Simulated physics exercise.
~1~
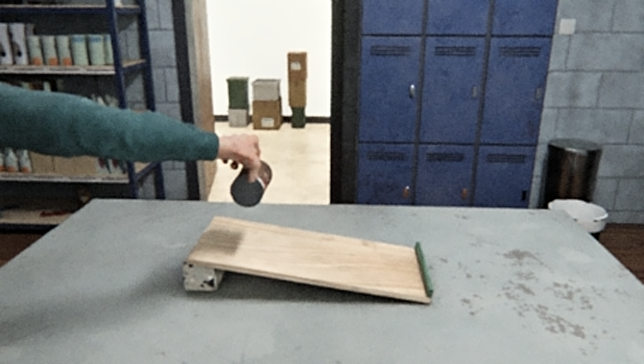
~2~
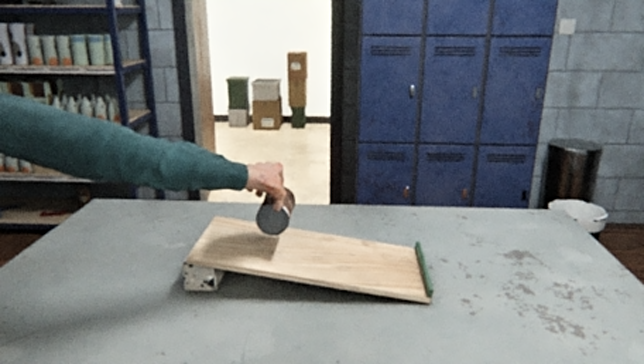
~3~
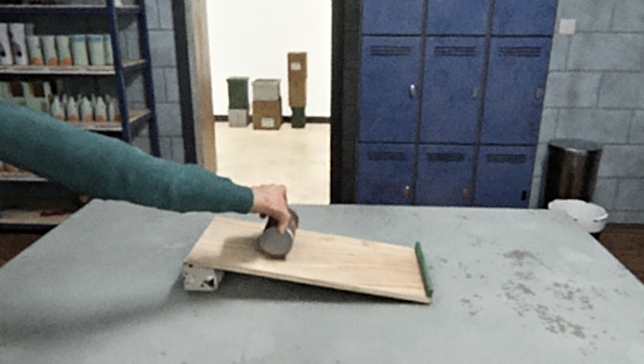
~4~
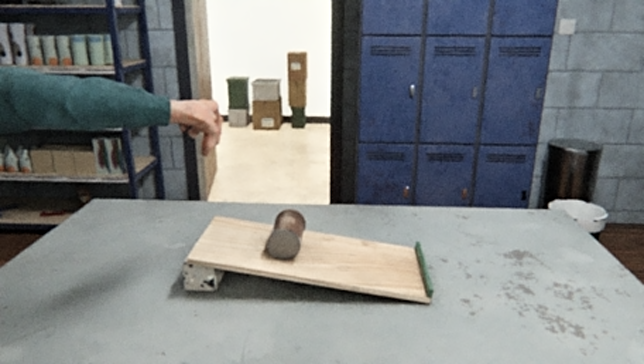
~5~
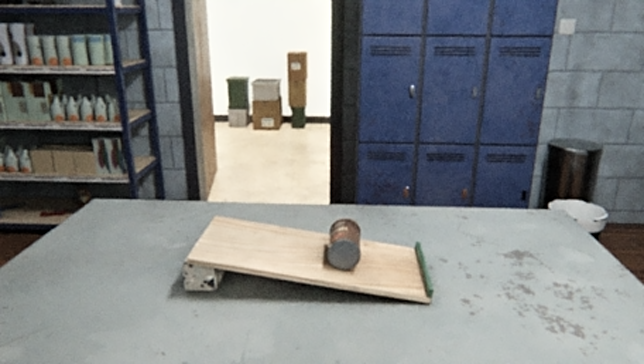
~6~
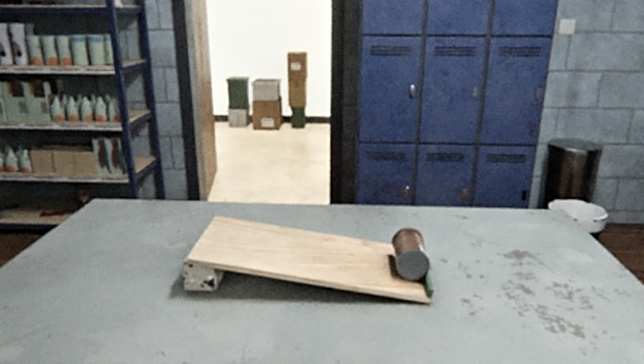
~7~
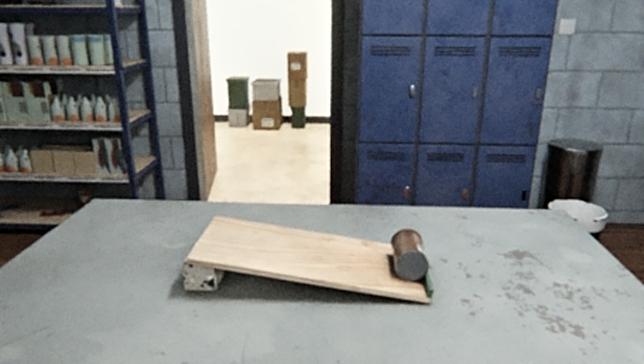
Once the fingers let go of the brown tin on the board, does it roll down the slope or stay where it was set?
The brown tin rolls down the slope to the right and comes to rest by the green strip at the low end of the board.
